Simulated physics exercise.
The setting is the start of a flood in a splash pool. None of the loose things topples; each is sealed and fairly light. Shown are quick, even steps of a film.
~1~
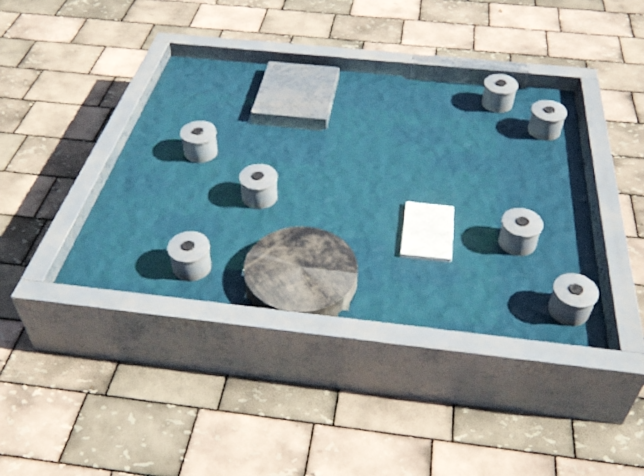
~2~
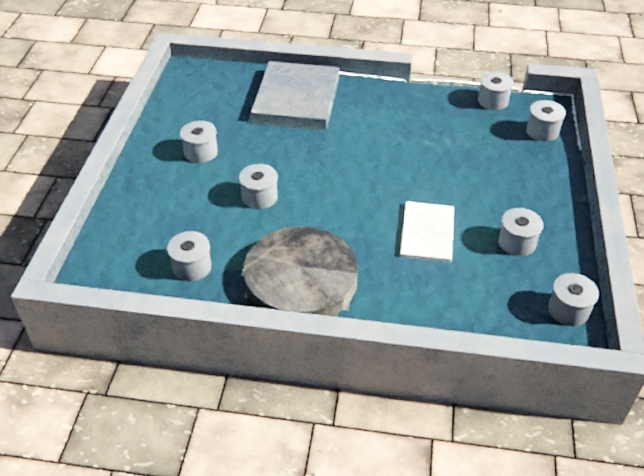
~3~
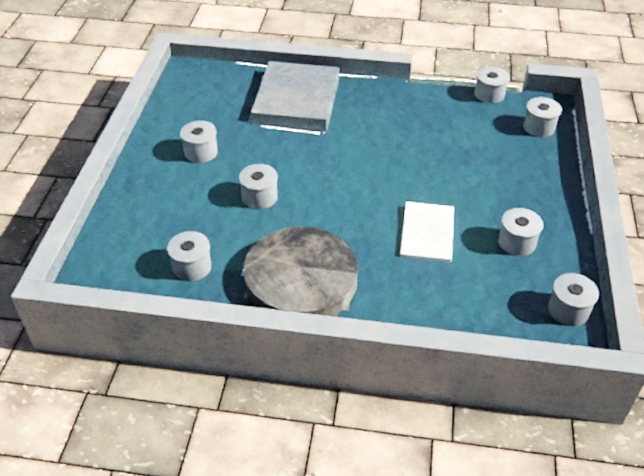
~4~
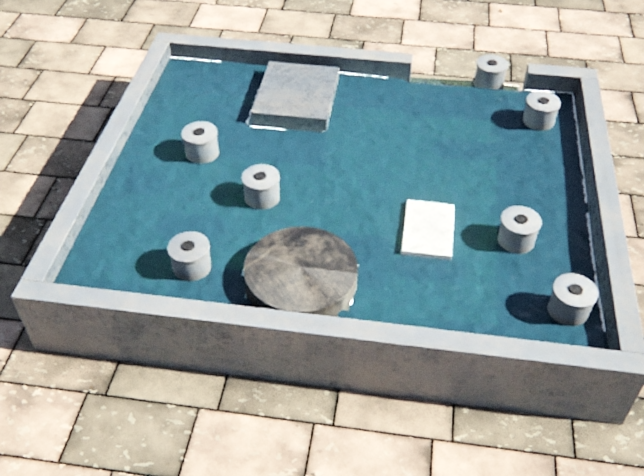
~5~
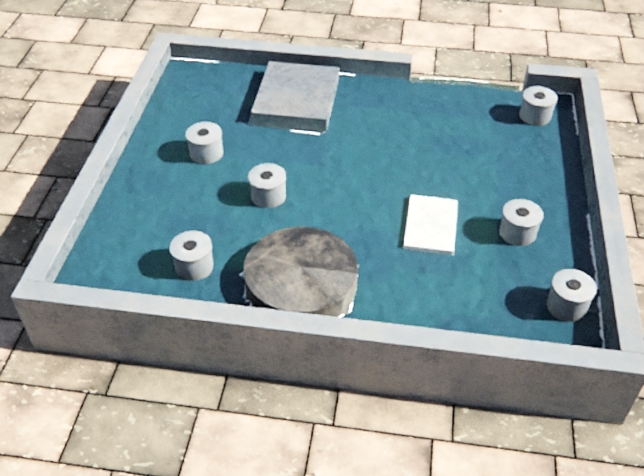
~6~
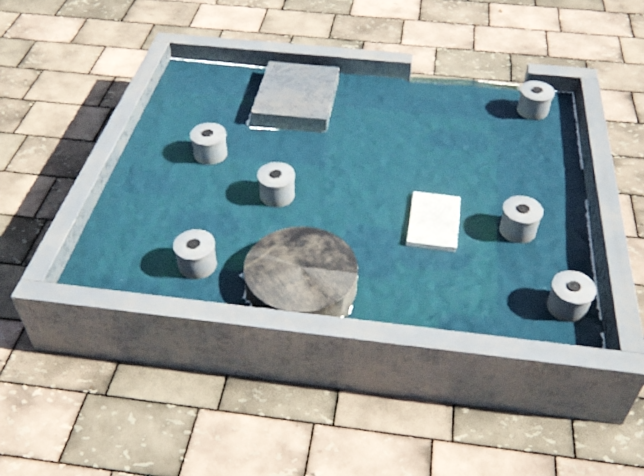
Gap opening in the back wall of a blue splash pool, one floating tub drifting out of view and others shifting slightly.
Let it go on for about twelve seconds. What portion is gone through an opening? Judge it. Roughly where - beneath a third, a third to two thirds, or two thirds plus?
Roughly beneath a third.
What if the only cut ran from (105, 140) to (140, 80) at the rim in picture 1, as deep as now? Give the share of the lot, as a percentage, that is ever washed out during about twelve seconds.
Some 20 per cent of the things, roughly.
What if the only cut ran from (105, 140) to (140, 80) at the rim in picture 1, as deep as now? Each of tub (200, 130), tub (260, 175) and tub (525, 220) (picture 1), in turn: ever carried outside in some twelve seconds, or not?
In the order given, it's escaped, escaped, remains behind.
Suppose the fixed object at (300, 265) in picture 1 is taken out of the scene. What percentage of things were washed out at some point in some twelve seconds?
About 20 per cent.
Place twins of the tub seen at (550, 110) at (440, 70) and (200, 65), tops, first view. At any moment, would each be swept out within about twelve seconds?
First one makes it out, second one does not escape.
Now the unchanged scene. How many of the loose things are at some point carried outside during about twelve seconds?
Count: 2.
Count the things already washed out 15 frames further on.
2 of them.
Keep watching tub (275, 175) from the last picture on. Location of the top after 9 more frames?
Roughly at (320, 173).
A moment on, 1 of 8 are out; 7 afloat.
Next, 2 of 8 are out; 6 afloat.
Later, 2 of 8 are out; 6 afloat.
In the end, 2 of 8 are out; 6 afloat.
